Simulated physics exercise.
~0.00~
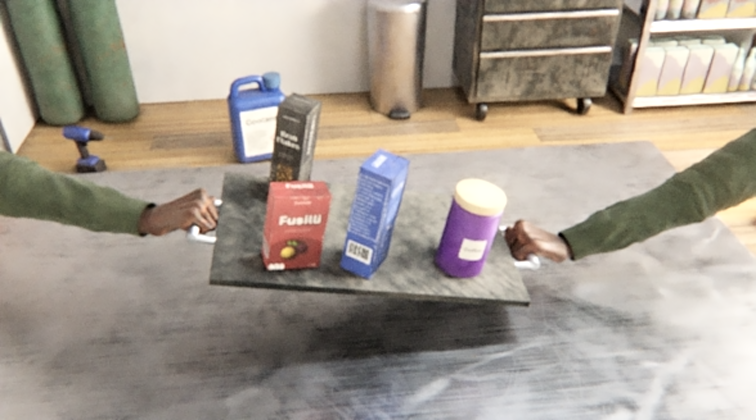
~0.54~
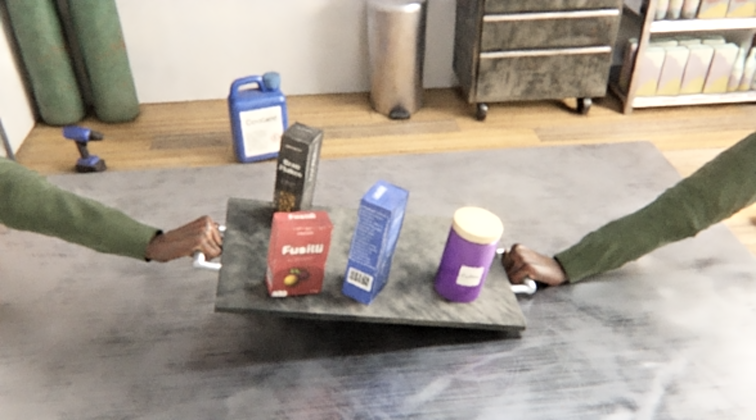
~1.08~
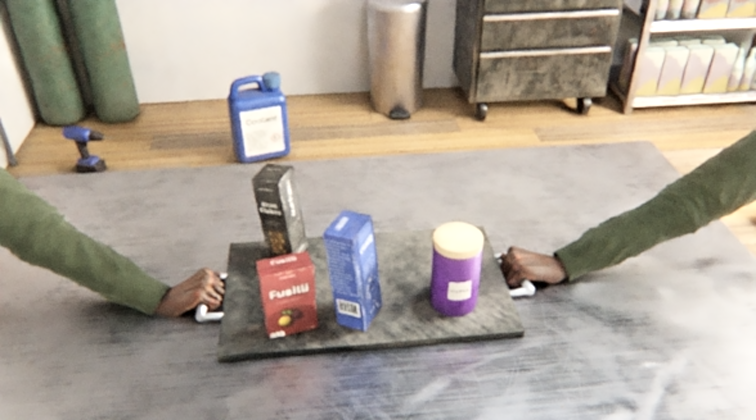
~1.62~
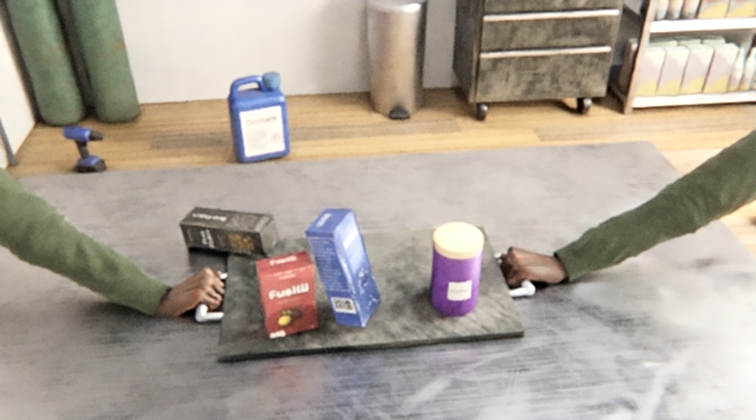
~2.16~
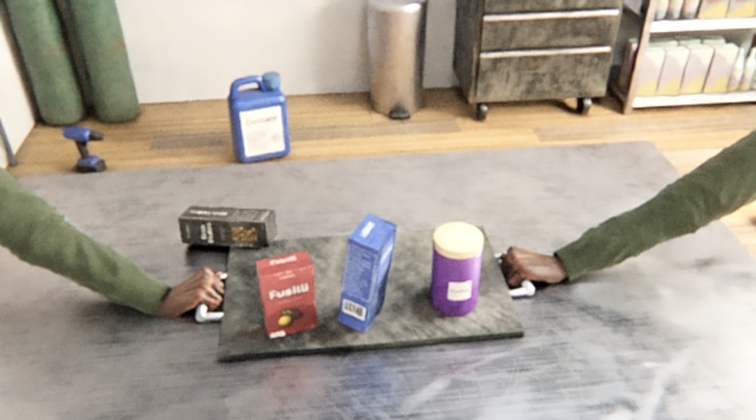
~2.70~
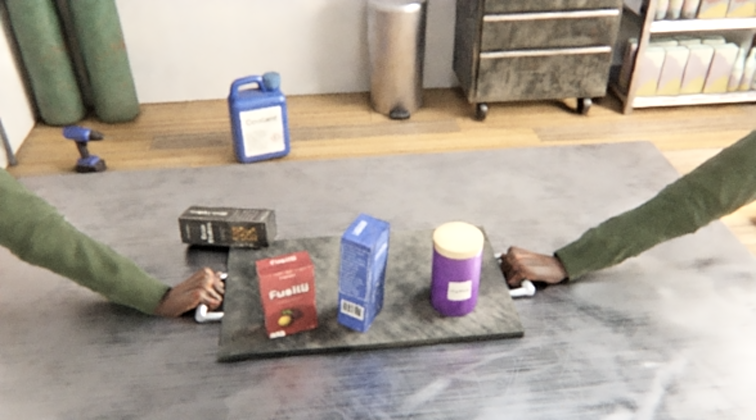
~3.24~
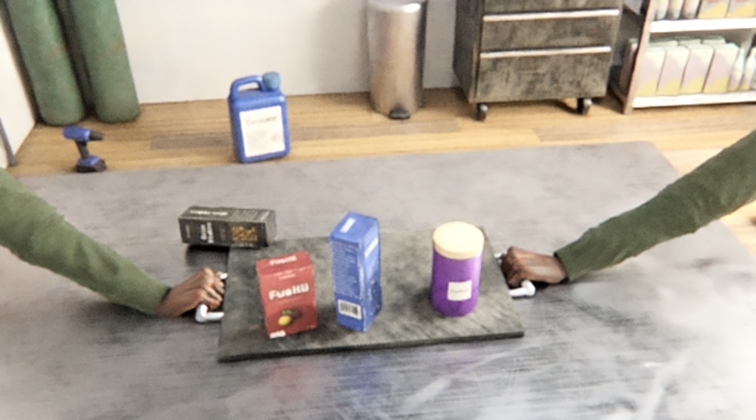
Tray lowered flat by two hands, its black carton toppling left off the edge while blue carton wobbles upright beside packet and jar.
